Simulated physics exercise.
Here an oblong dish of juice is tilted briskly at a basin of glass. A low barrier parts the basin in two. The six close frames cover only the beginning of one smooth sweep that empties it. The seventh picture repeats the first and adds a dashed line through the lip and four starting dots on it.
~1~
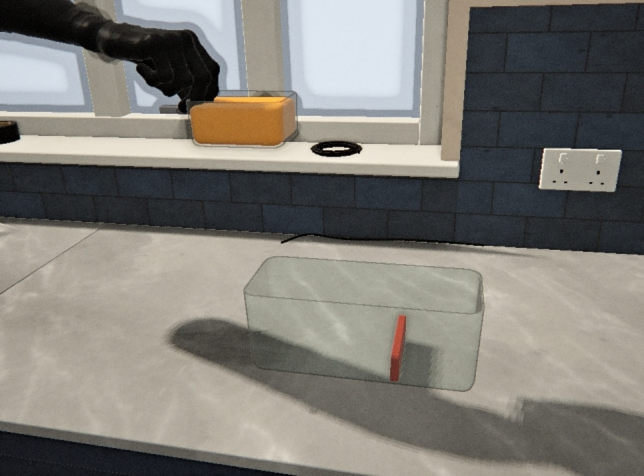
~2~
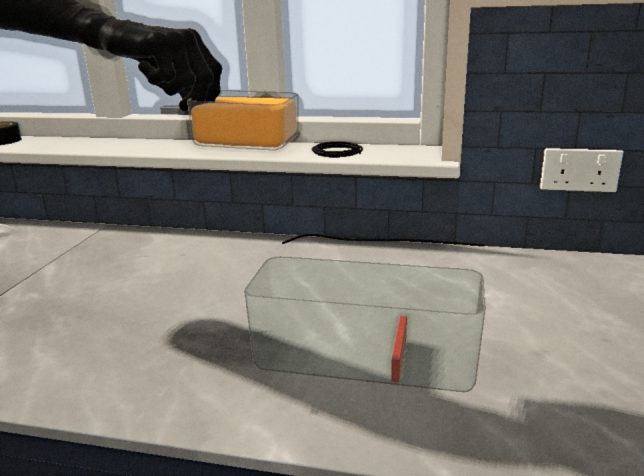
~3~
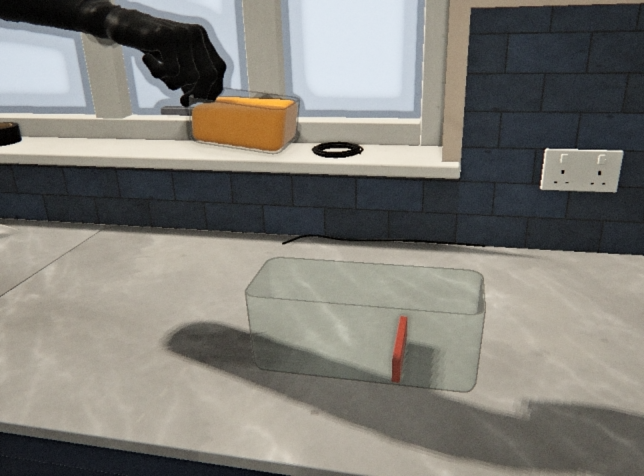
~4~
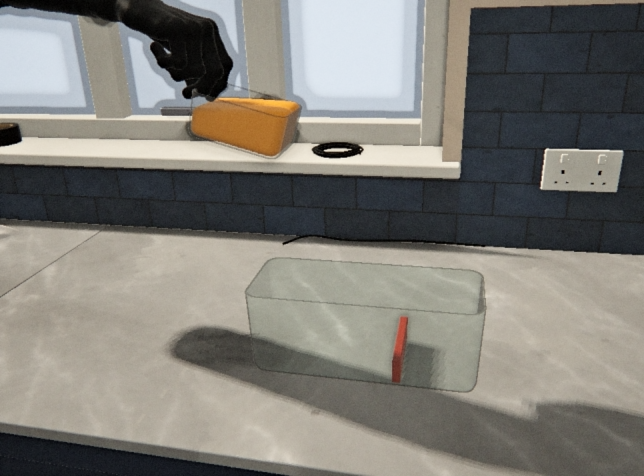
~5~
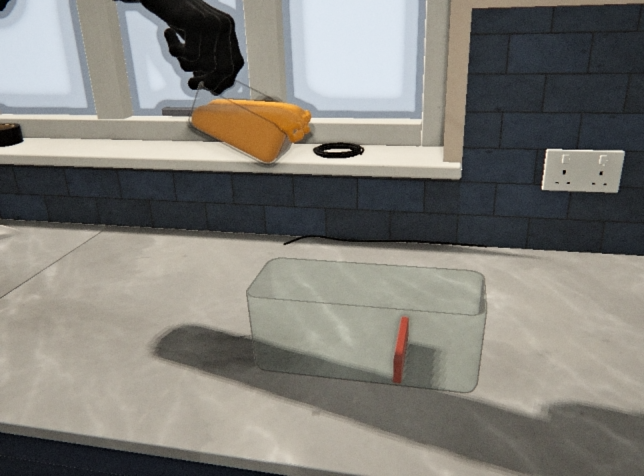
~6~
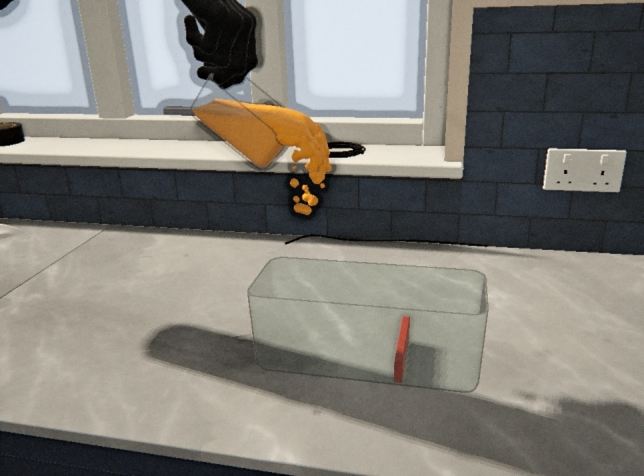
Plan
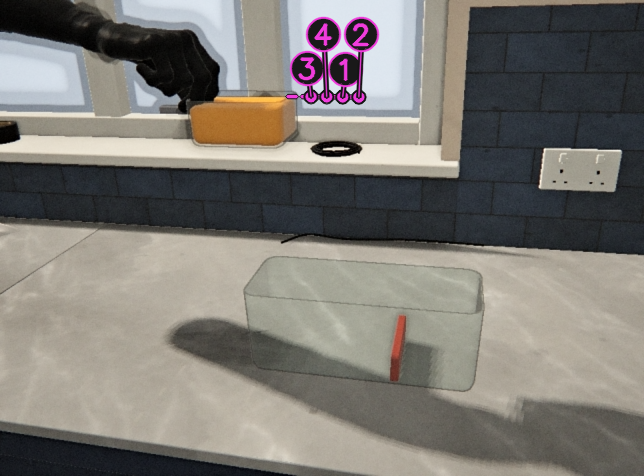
A clear oblong dish of orange juice, held by a black-gloved hand, sits above a pale windowsill against dark blue tiles, seen from slightly above a grey counter. Below stands an empty glass basin with a low red barrier inside, with a black ring on the sill and a white socket at right. The hand tips the dish rightward, and juice slides over its lip and drops in blobs, while the view stays almost still.
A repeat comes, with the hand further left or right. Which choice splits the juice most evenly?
4.
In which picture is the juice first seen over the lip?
Picture 4.
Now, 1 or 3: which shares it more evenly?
That would be 1.
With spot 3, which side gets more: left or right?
More ends on the left.
On the marked copy, 1 at (342, 96); 2 at (358, 97); 3 at (311, 96); 4 at (326, 96).
With 1, about 35 % ends left of the wall and 59 % right of it; 6 % is lost outside.
With 2, about 30 % ends left of the wall and 65 % right of it; 5 % is lost outside.
With 3, about 76 % ends left of the wall and 18 % right of it; 6 % is lost outside.
With 4, about 47 % ends left of the wall and 48 % right of it; 5 % is lost outside.
